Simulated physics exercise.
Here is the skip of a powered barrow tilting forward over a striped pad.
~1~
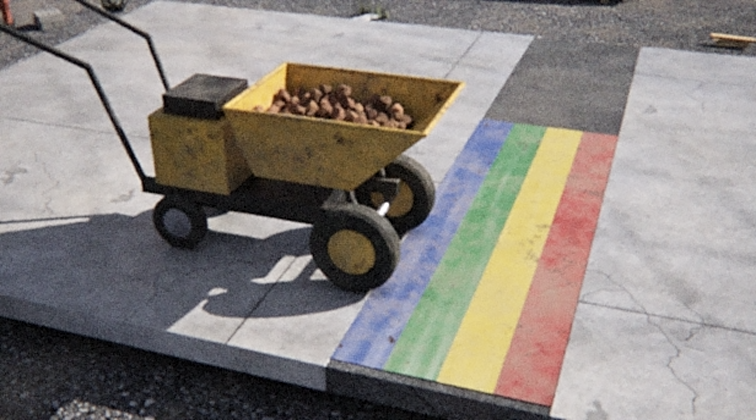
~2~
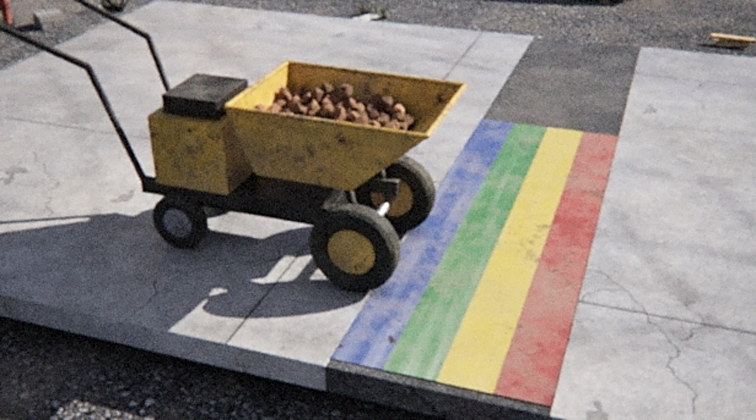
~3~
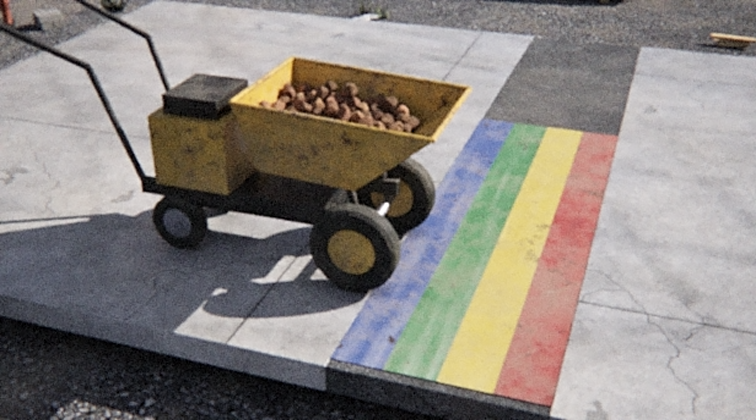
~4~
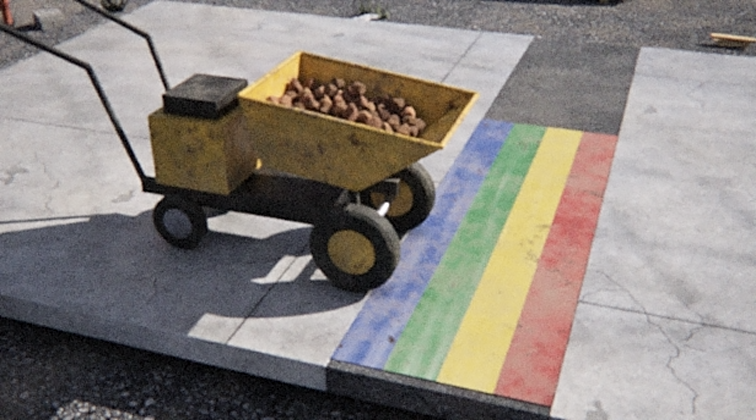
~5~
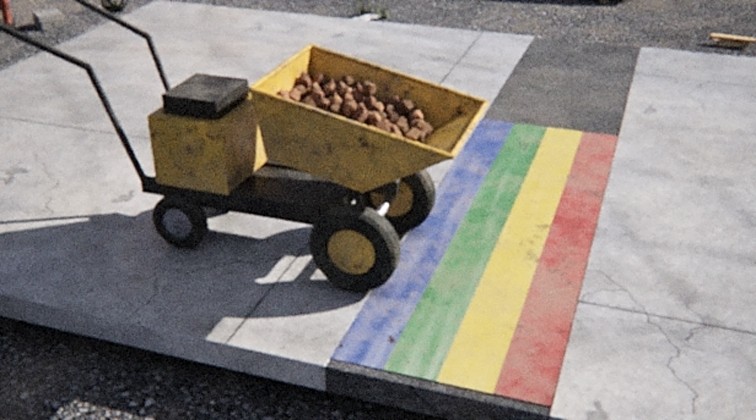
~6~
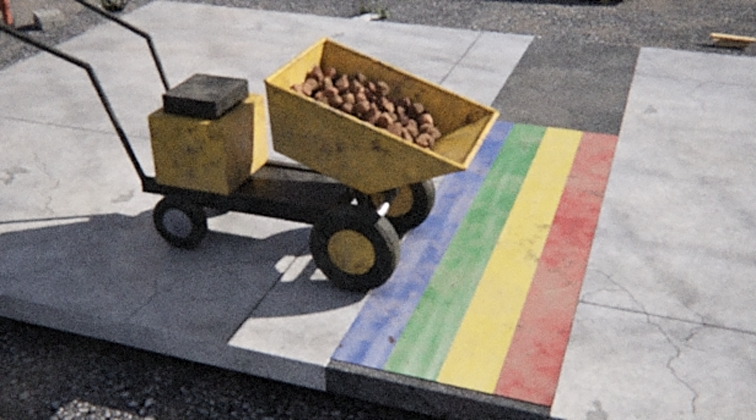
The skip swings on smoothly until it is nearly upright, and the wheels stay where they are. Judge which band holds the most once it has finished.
Most on it: Red.
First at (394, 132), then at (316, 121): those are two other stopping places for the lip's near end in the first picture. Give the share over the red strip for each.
Near 30 % and 10 %.
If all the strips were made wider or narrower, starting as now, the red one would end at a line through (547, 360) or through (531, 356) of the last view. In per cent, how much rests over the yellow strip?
Roughly 0 per cent, and 0 per cent.
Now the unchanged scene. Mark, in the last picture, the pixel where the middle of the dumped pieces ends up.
Resting centre, last picture - approx. (567, 284).
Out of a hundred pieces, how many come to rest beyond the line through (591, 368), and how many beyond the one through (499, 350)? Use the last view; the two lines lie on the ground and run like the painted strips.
Estimate, first then second: 20 %, 70 %.
Soon, skip tipped steeply; all in the skip.
A while on, skip tipped steeply; about two thirds in the skip; a small part over the yellow strip; about a quarter over the red strip; a stray few off the paint.
Towards the end, skip tipped right over; about a quarter in the skip; a small part over the yellow strip; about a third over the red strip; about a quarter off the paint.
Finally, skip tipped right over; about a quarter in the skip; none over the blue strip; none over the green strip; a small part over the yellow strip; about a third over the red strip; about a quarter off the paint.
